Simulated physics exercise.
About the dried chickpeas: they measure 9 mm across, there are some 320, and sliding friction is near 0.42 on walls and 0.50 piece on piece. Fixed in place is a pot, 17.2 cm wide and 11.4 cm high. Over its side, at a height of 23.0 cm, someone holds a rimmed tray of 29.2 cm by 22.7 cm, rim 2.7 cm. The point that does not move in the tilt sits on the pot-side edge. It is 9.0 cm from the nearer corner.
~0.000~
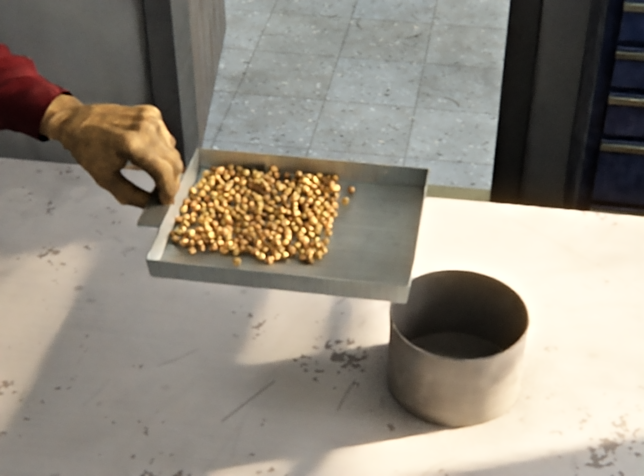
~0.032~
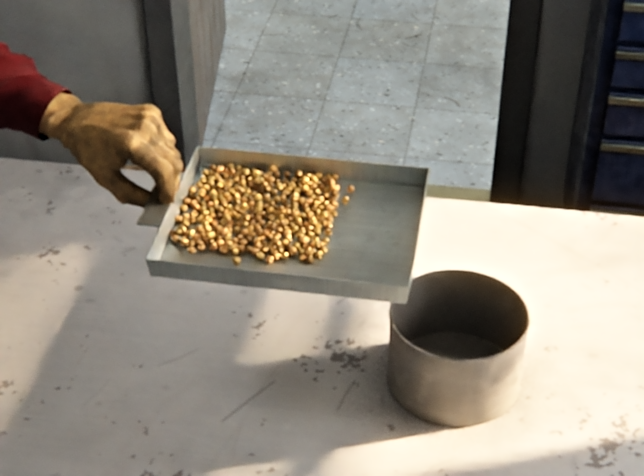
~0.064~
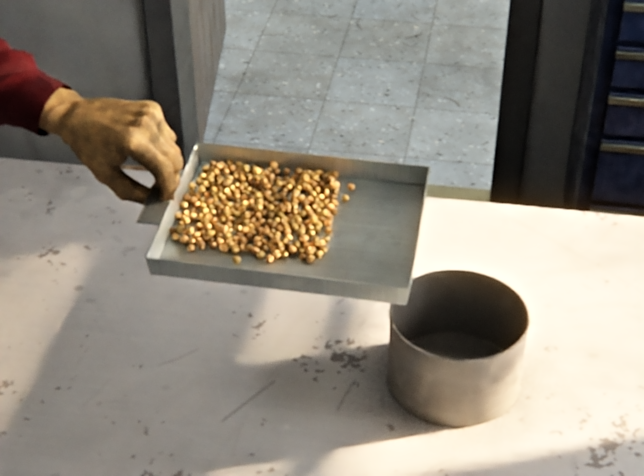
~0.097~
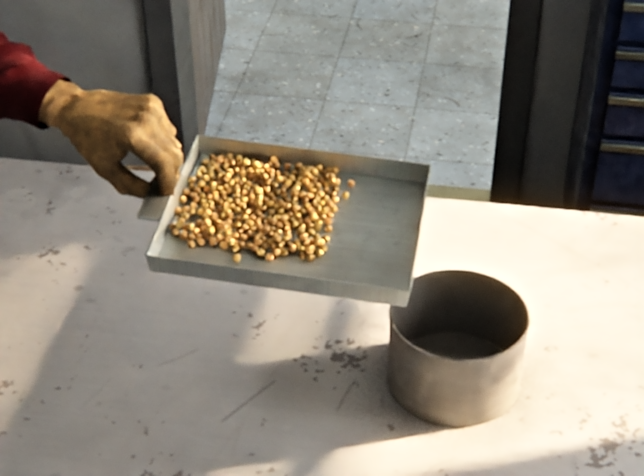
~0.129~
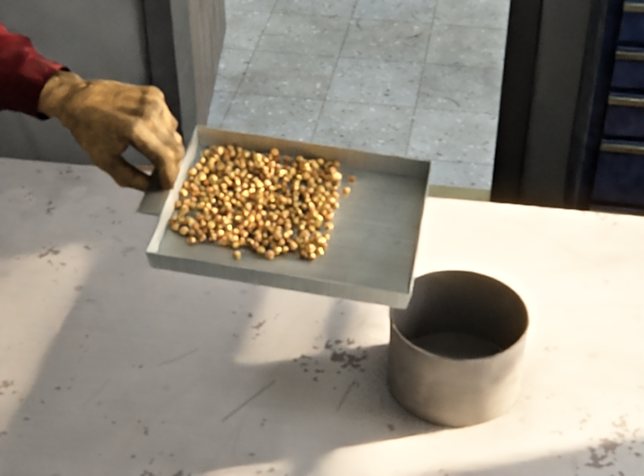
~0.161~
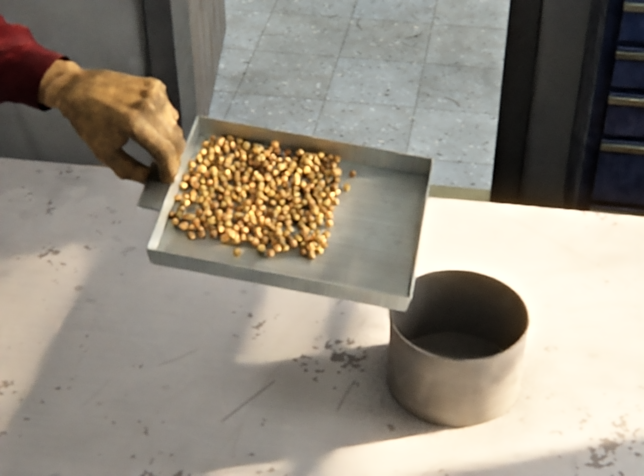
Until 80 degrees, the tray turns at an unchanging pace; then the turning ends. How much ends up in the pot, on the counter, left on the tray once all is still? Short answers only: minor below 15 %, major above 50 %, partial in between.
Pot: Minor, counter: Major, left on the tray: Partial.
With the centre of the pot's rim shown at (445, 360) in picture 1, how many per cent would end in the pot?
It would come to around 55 percent.
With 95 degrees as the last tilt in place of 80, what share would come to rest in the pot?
That comes out at some 0 per cent.
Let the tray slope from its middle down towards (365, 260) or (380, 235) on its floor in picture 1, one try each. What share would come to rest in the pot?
Near 5 and 30 percent, in that order.
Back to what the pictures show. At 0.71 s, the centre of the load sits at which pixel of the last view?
At about (359, 285).
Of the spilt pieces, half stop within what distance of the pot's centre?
Some 18 centimetres.
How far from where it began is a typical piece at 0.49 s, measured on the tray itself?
About 6 cm.
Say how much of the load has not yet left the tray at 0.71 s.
95%, roughly.
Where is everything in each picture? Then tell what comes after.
The first frame shows tray tilt 0 degrees, front corners at (149, 258) and (407, 284); middle of the pieces at (257, 213); pot at (459, 313).
The second frame shows tray tilt 0 degrees, front corners at (149, 257) and (407, 285); middle of the pieces at (257, 212).
The third frame shows tray tilt 2 degrees, front corners at (149, 256) and (407, 286); middle of the pieces at (257, 210).
The fourth frame shows tray tilt 4 degrees, front corners at (149, 253) and (407, 289), lowest corner right front; middle of the pieces at (257, 206).
The fifth frame shows tray tilt 7 degrees, front corners at (150, 250) and (408, 292), lowest corner right front; middle of the pieces at (257, 201).
The sixth frame shows tray tilt 10 degrees, front corners at (150, 247) and (408, 295), lowest corner right front; middle of the pieces at (257, 195); pot at (459, 313). The tray's pace is about 105 degrees a second.
After 0.49 s, tilt 45 degrees; the tray holds 100 %, the pot 0 %.
After 0.71 s, tilt 67 degrees; the tray holds 95 %, the pot 0 %.
Then, at 1.04 s, tilt 80 degrees; the tray holds 45 %, the pot 0 %.
By 2.3 s all is still; pot 0 %, counter 70 %, tray 30 %.
